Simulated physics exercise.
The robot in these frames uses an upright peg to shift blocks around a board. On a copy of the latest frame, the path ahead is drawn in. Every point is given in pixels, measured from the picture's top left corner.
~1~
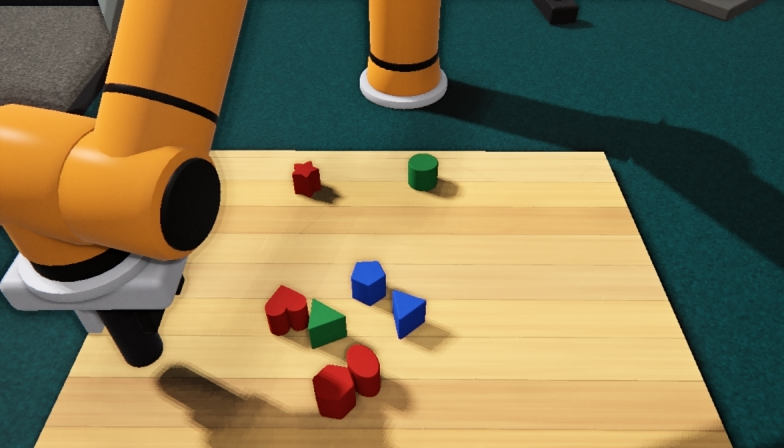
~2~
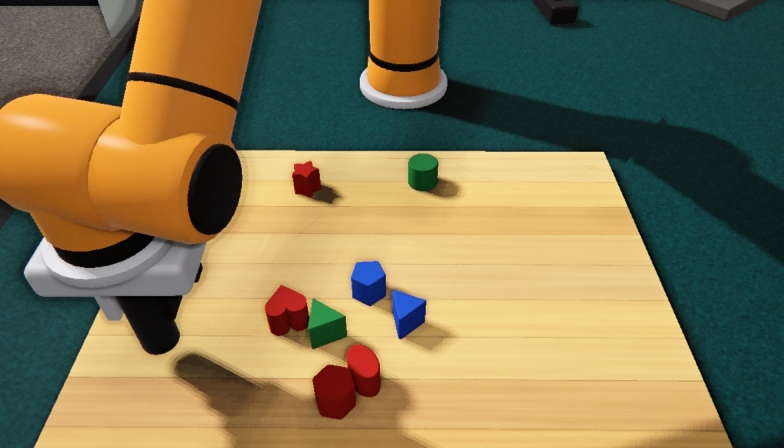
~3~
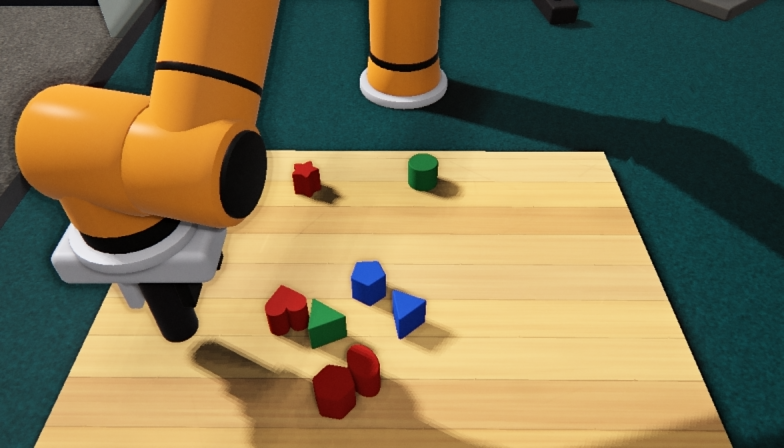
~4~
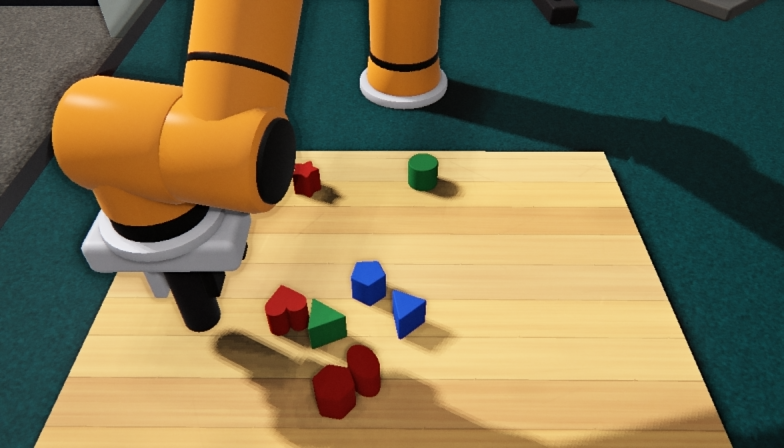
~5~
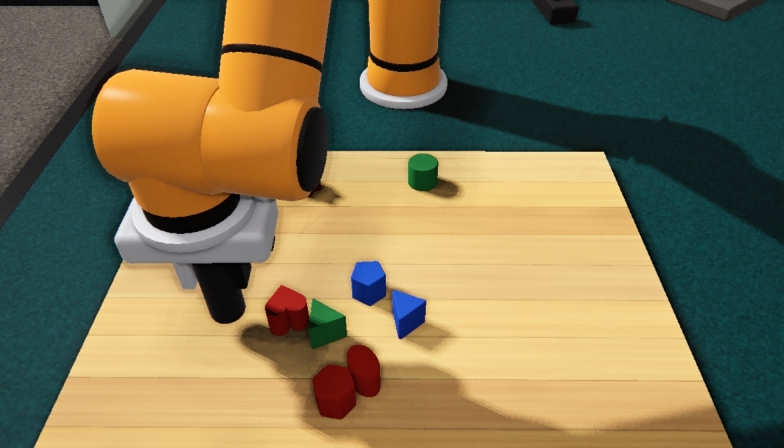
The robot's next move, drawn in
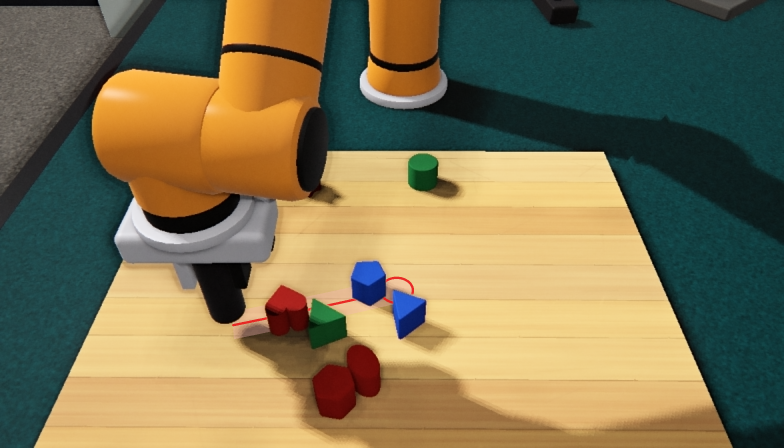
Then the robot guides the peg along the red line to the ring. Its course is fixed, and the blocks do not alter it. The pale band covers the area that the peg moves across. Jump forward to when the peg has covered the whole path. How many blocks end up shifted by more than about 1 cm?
I'd say three or more blocks get shifted by more than about 1 cm.
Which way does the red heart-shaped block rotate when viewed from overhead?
Bird's-eye view: Clockwise.
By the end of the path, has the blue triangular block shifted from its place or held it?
At the moment the path ends, the blue triangular block no longer stands where it did.
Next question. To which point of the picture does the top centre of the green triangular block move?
The answer is (346, 315).
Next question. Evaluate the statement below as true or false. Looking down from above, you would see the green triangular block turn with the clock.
True.
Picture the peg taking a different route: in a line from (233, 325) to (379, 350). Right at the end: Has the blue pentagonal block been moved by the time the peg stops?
No - that is not the case.
Path on the board, straight from (233, 325) to (397, 290).
What follows on the original path. One third of the way, peg at (287, 300); red heart-shaped block at (319, 293); green triangular block at (335, 311), turned 60° clockwise.
Two thirds of the way, peg at (343, 288); red heart-shaped block at (372, 290); green triangular block at (346, 315), turned 85° clockwise; blue pentagonal block at (385, 266), turned 30° anticlockwise.
At the end, peg at (397, 276); red heart-shaped block at (420, 287), turned 30° clockwise; green triangular block at (346, 315), turned 85° clockwise; blue pentagonal block at (422, 253), turned 85° anticlockwise; blue triangular block at (429, 310), turned 85° clockwise.
